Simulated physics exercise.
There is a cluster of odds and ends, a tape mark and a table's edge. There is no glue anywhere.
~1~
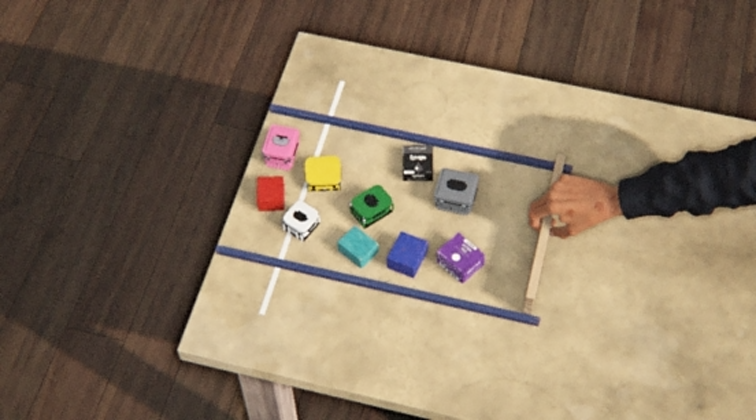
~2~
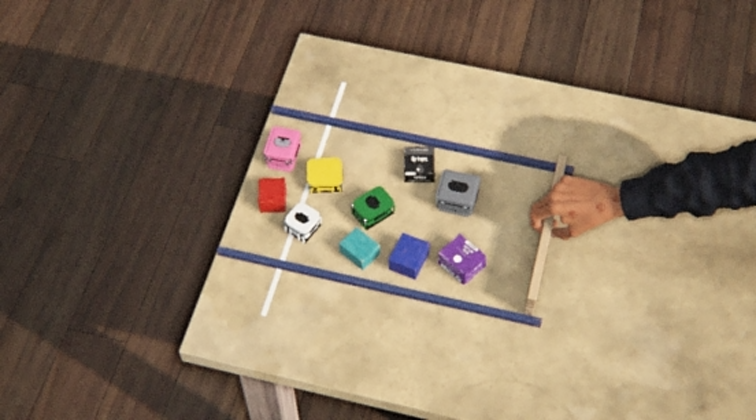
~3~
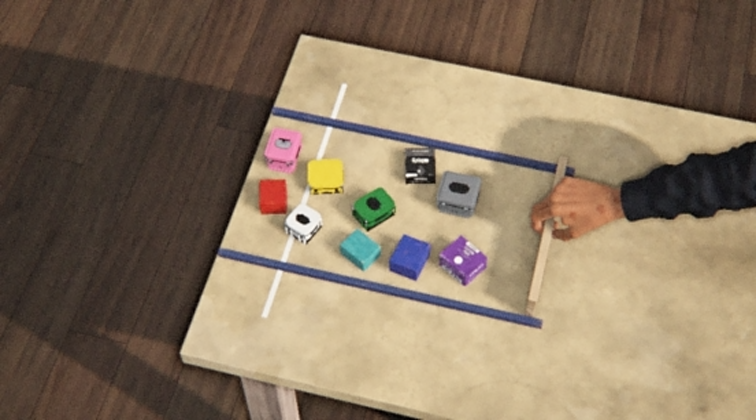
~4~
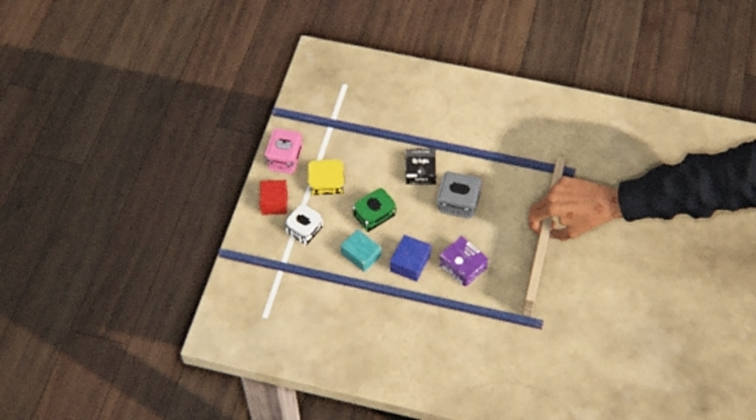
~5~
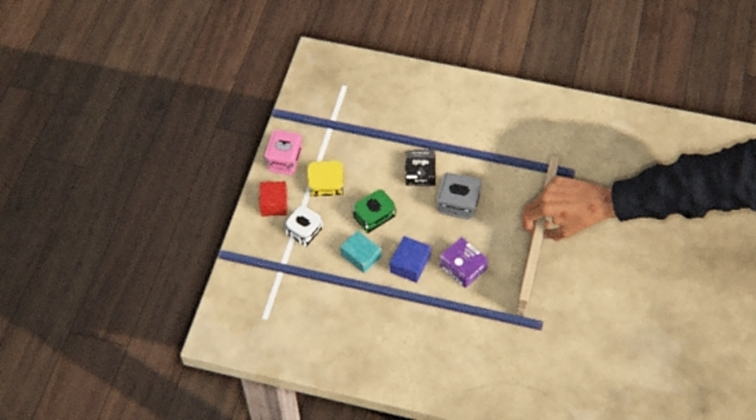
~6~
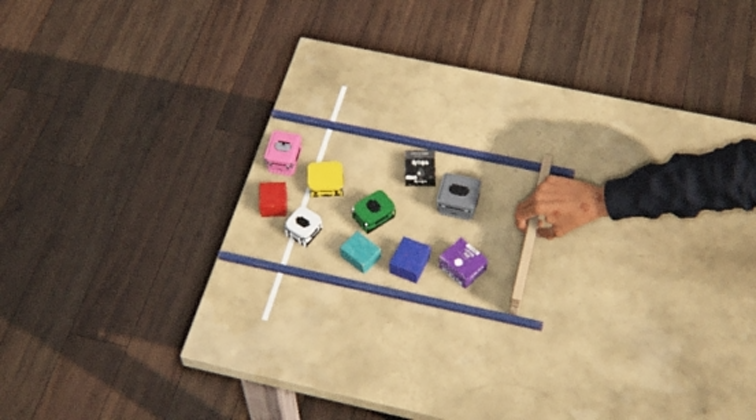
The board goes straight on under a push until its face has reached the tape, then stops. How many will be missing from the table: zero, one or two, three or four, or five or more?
Okay, so the number that tips off the end comes to three or four, I'd say.
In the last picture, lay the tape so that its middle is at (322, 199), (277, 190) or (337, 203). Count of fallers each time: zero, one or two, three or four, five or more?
Taking them in turn, 1 or 2; more than four; zero.
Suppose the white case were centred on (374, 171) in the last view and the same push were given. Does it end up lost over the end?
The white case holds its place.
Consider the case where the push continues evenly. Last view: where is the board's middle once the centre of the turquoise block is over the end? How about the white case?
Turquoise block over the end: About (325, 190). White case over the end: About (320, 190).
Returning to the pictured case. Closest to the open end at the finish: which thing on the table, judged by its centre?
That's the yellow case.
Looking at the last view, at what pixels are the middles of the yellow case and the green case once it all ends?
Final spots - yellow case (260, 166), green case (290, 200).
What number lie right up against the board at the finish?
Count recorded: 4.
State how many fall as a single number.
Result - number fallen: 3.
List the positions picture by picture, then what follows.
The first frame shows pink case (282, 147); red block (271, 194); white case (301, 221); board (545, 233); tape (305, 191).
The second frame shows red block (272, 195); grey case (458, 193).
The third frame shows white case (304, 224); purple box (463, 261).
The fourth frame shows pink case (285, 151); blue block (410, 258).
The fifth frame shows red block (274, 199); turquoise block (361, 252).
The sixth frame shows pink case (284, 153); red block (273, 199); white case (304, 227); board (531, 234); tape (307, 196).
Soon after, none off yet; pink case at rest near (284, 153); red block at rest near (273, 199); white case at rest near (304, 227).
Then, none off yet; pink case at rest near (284, 153); red block at rest near (272, 198); white case moved about its own width near (289, 220).
Further on, none off yet; pink case moved a little near (267, 147); red block at rest near (271, 196); white case moved well along near (249, 218).
At rest, the number that fall off is three or four; fallen, turquoise block, white case and pink case.
